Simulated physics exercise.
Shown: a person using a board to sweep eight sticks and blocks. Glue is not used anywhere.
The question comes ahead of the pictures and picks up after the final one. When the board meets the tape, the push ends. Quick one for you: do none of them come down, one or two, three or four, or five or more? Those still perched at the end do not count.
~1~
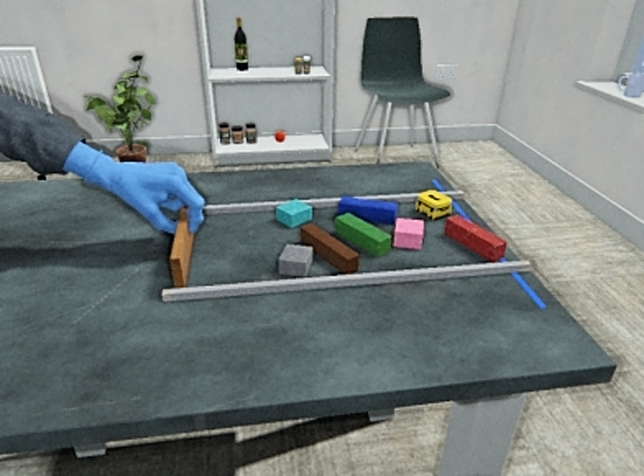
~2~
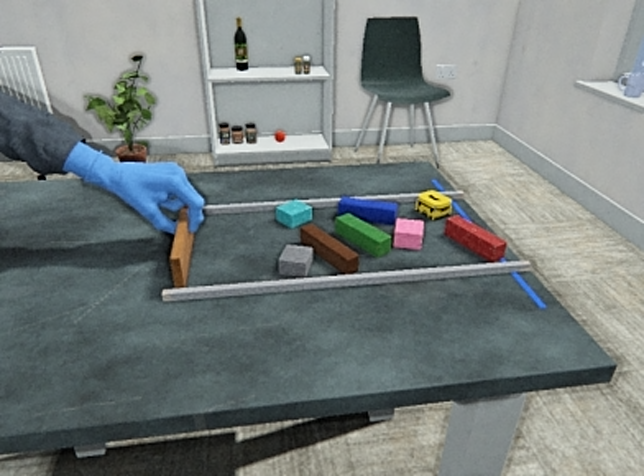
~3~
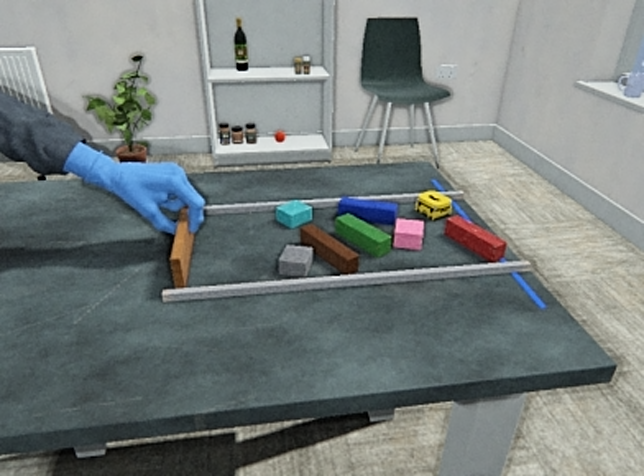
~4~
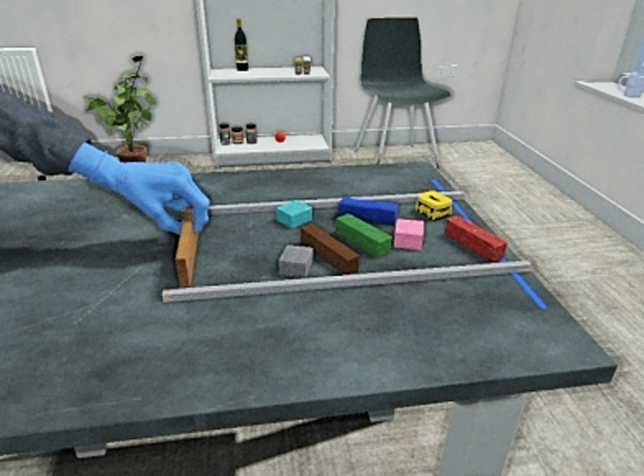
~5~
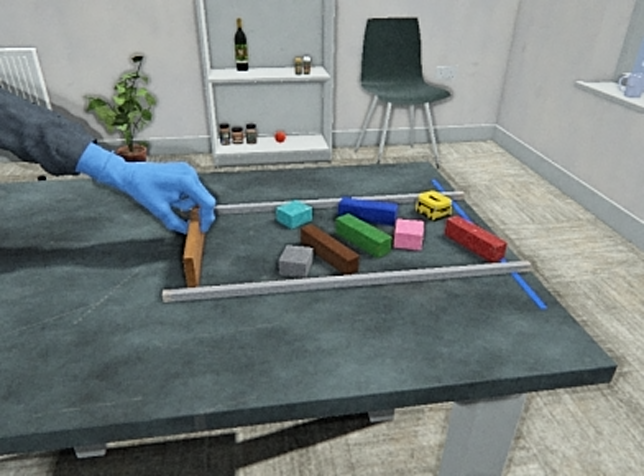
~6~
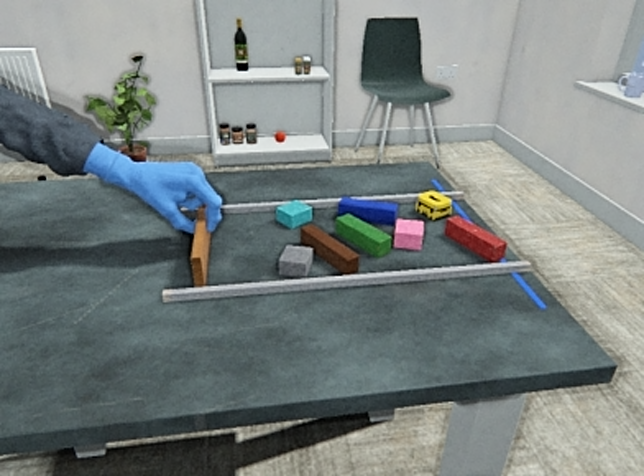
Lost: Five or more.
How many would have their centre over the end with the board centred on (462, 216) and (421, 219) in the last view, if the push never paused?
It would be 4 at the first and 0 at the second.
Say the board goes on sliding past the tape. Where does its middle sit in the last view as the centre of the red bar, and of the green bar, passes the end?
The middle is at (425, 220) when it's the red bar, and at (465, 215) when it's the green bar.
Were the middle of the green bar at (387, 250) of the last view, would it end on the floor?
From that start it falls away.
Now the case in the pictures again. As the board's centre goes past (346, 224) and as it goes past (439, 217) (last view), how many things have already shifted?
By then 6, and later 8.
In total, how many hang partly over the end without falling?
It comes to 2.
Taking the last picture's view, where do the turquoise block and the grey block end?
You'll find the turquoise block at roughly (473, 205) and the grey block at roughly (510, 246).
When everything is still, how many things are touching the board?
2 of them.
A little later, none off yet; red bar at rest near (474, 238); yellow case at rest near (434, 206); pink block at rest near (409, 234).
Next, none off yet; red bar at rest near (475, 238); yellow case moving near (440, 205); pink block shifted about its own width near (433, 227).
Later still, none off yet; red bar tilted a little near (517, 236); yellow case tilted a little near (478, 199); pink block shifted well along near (485, 221).
When it is over, the number that fall off is five or more; down, brown stick, green bar, blue stick, pink block, yellow case and red bar.
